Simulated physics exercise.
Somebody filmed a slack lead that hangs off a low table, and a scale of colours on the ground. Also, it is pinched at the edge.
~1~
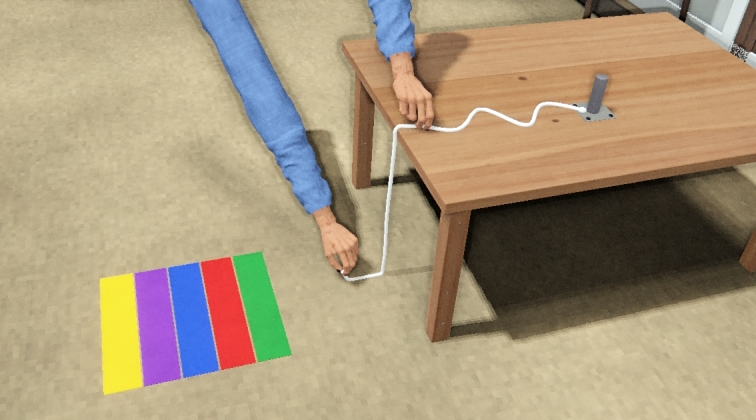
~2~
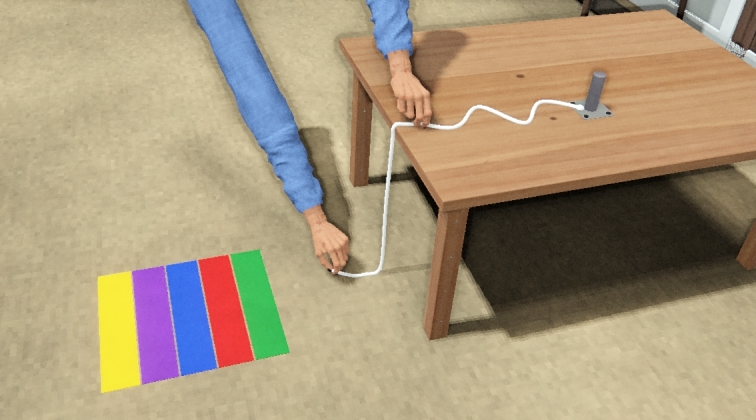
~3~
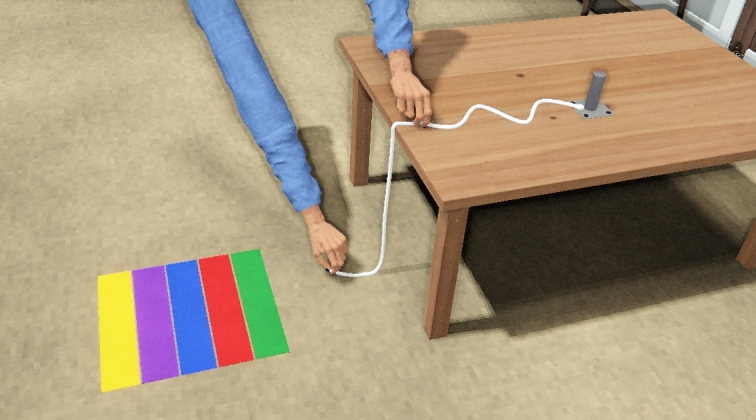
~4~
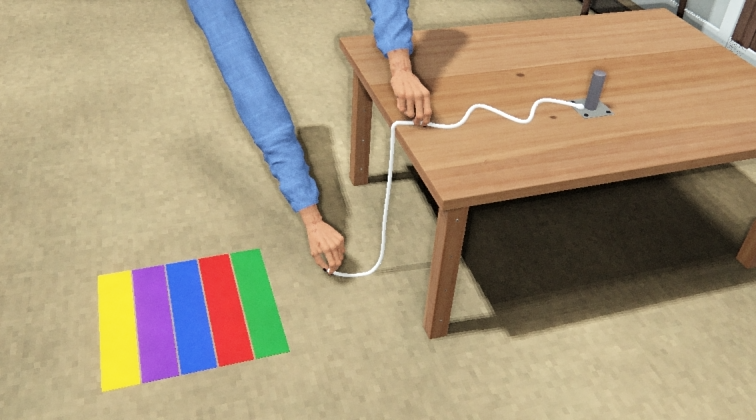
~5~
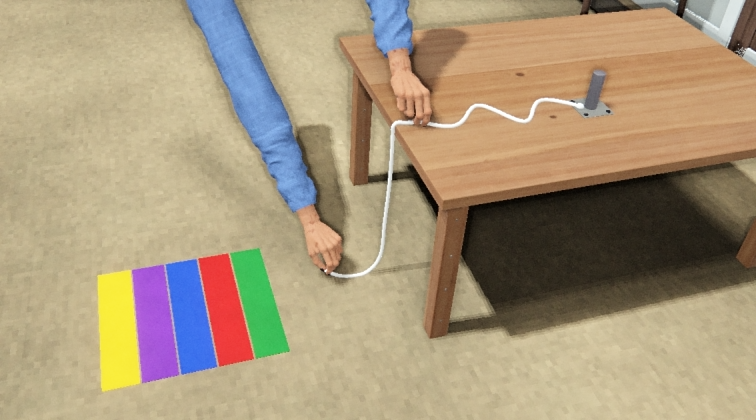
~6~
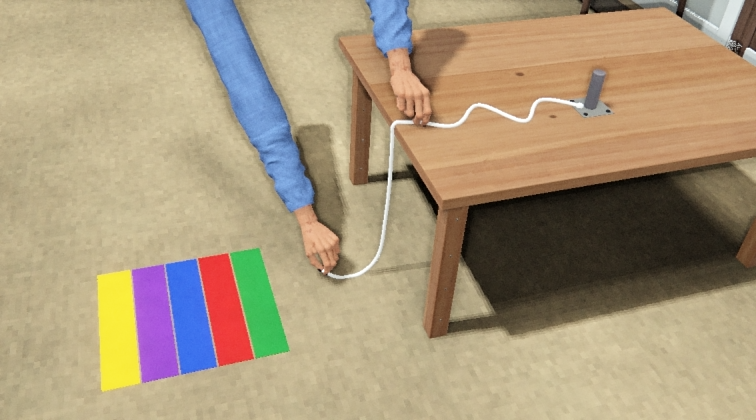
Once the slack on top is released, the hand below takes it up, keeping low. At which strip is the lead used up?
At the purple one.
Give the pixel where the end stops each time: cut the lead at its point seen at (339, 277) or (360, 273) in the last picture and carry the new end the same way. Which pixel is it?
First try near (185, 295), second near (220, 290).
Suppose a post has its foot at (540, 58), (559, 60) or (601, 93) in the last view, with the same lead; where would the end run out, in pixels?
First close to (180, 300), next close to (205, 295), last close to (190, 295).
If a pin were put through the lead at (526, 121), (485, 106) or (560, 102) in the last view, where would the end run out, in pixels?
In order of the tries: About (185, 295), then (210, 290), then (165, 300).
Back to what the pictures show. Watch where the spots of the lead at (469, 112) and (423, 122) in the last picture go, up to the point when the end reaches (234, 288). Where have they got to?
(431, 123) and (389, 153).
Soon after, end near (234, 288); over red.
Then, end near (185, 297); over blue.
At full stretch, end near (155, 302); over purple. The end stops over the purple strip.
